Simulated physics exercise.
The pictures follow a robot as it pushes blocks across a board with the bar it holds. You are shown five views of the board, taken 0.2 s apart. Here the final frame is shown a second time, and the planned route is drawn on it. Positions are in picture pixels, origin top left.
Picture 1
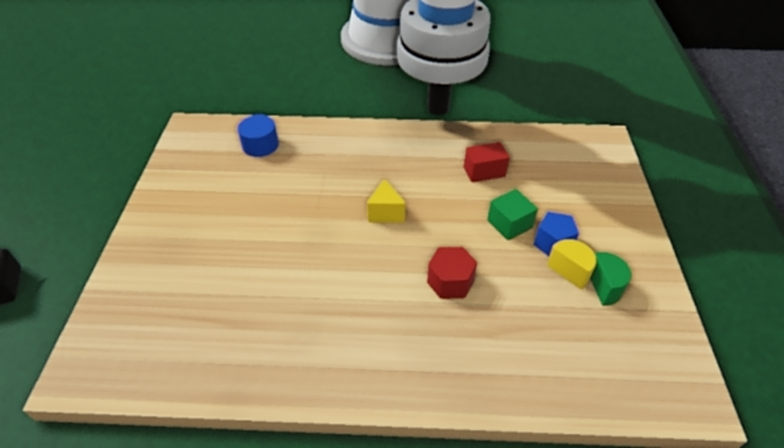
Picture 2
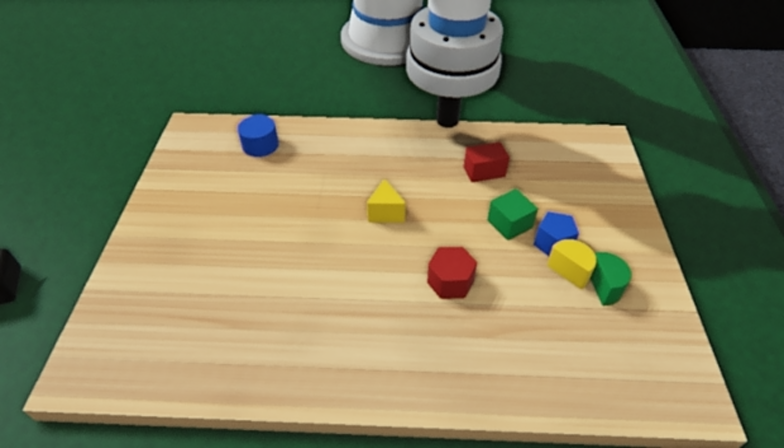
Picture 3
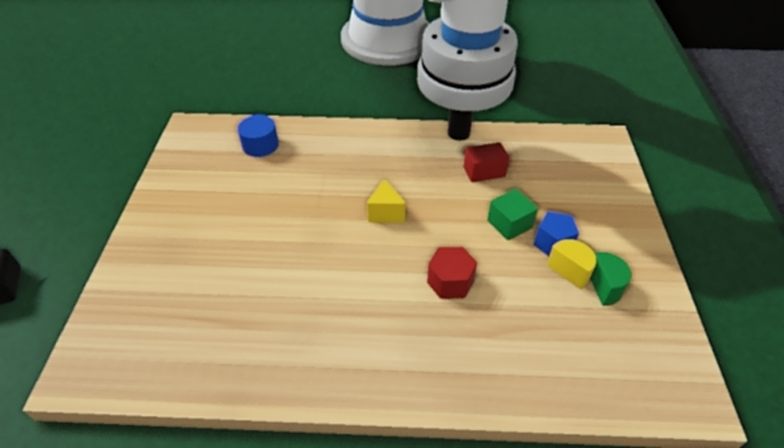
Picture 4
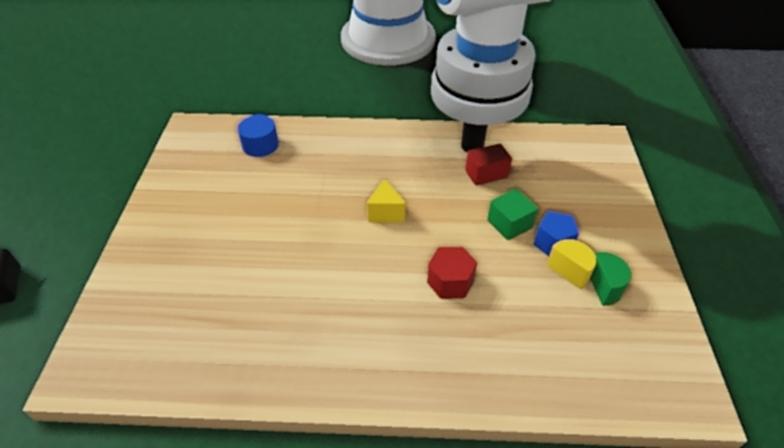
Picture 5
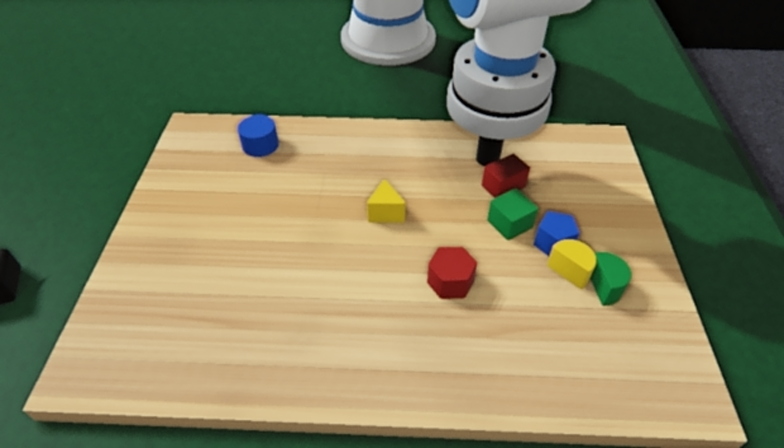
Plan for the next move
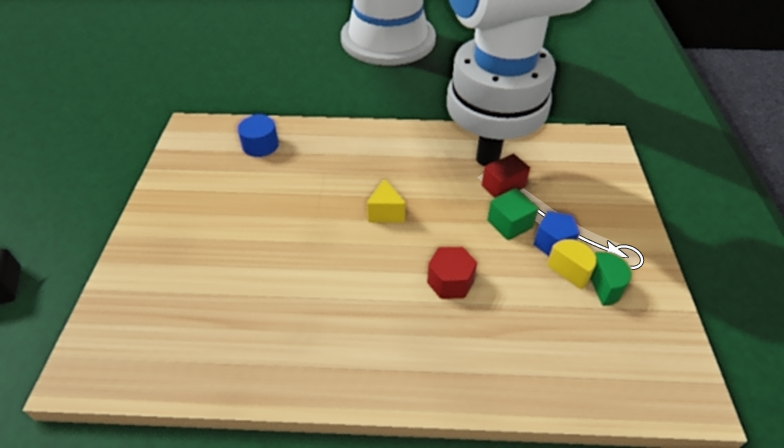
A robot arm above a wooden board of coloured blocks moved its dark tip down and to the right, then pushed the red rectangular block a short way toward the green square one.
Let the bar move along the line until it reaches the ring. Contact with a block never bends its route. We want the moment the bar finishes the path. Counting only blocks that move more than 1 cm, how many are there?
The number of blocks that move over 1 cm is three or more.
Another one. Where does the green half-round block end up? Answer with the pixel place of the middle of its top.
I predict (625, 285).
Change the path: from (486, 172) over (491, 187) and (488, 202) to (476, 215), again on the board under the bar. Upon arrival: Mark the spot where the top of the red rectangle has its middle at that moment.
I think it will end close to (522, 179).
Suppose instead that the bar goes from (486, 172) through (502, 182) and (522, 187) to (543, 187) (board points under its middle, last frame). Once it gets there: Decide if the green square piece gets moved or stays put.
It gets moved.
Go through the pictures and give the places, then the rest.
The first frame shows lower end of the bar at (438, 109), tops of blocks, red rectangle at (488, 152), green square piece at (515, 204), blue pentagon at (560, 225), yellow half-round block at (578, 252), green half-round block at (615, 268).
The second frame shows bar at (448, 122), blocks as before.
The third frame shows bar at (459, 134), blocks as before.
The fourth frame shows bar at (472, 147), red rectangle at (490, 154).
The fifth frame shows bar at (488, 160), red rectangle at (508, 166), green square piece at (515, 204), blue pentagon at (560, 225), yellow half-round block at (578, 252), green half-round block at (615, 268).
The drawn path runs from (486, 172) over (547, 217) to (628, 257).
What follows on the original path. One third of the way, bar at (530, 190); red rectangle at (554, 197); green square piece at (523, 216), turned 60° clockwise; blue pentagon at (561, 228).
Two thirds of the way, bar at (576, 220); red rectangle at (600, 232), turned 15° clockwise; green square piece at (523, 216), turned 65° clockwise; blue pentagon at (565, 248), turned 30° clockwise; yellow half-round block at (585, 276), turned 45° anticlockwise.
At the end, bar at (634, 245); red rectangle at (630, 258), turned 60° clockwise; green square piece at (523, 216), turned 65° clockwise; blue pentagon at (565, 248), turned 30° clockwise; yellow half-round block at (585, 276), turned 45° anticlockwise; green half-round block at (626, 284).
